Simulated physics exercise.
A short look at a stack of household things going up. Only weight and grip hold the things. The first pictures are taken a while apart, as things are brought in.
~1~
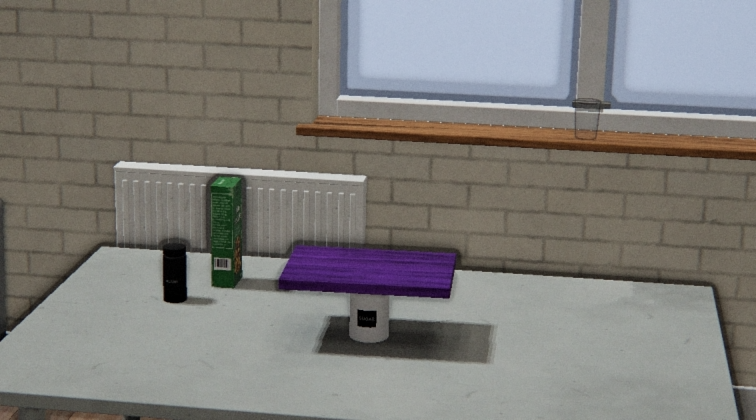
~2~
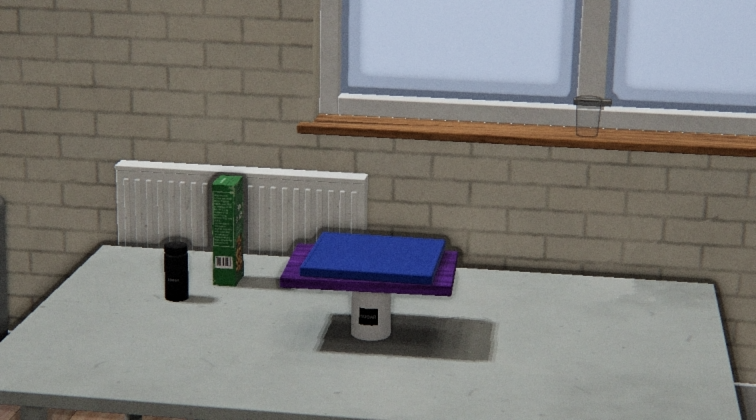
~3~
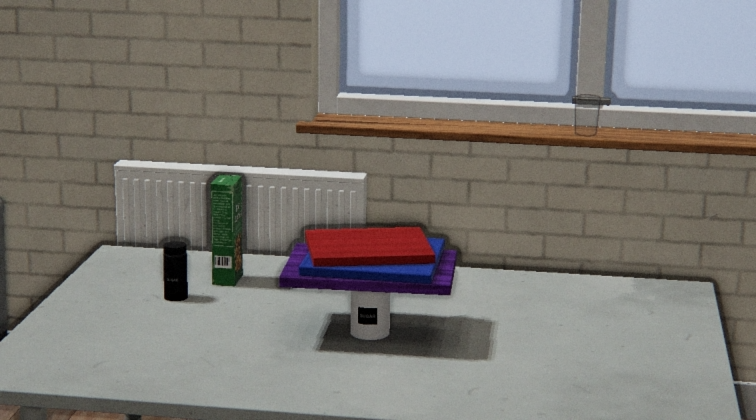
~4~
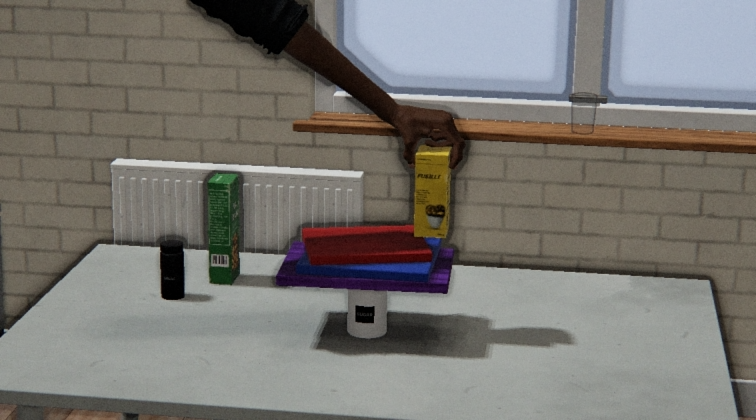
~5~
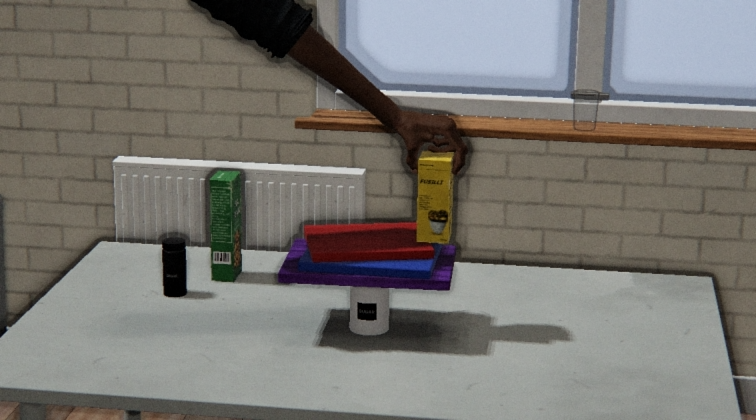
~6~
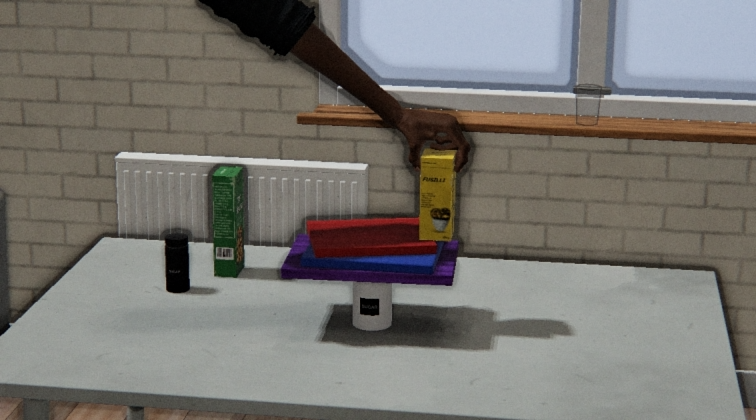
A hand lowers a yellow carton onto the right side of the stacked coloured boards.
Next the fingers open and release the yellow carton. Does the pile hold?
As it turns out, it comes apart.
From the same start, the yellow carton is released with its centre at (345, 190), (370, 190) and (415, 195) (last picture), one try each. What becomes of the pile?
First try: It keeps its balance; second try: It keeps its balance; third try: It stays up.
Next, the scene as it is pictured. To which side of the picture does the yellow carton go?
It goes to the right.
Then, 0.50 s on from there, yellow carton now fallen.
Then, 0.70 s on from there, things are still on the move.
In the end, fallen, yellow carton; the other 6 unmoved. At the end, from the last picture's camera, yellow carton near (560, 283). The pile gives way.
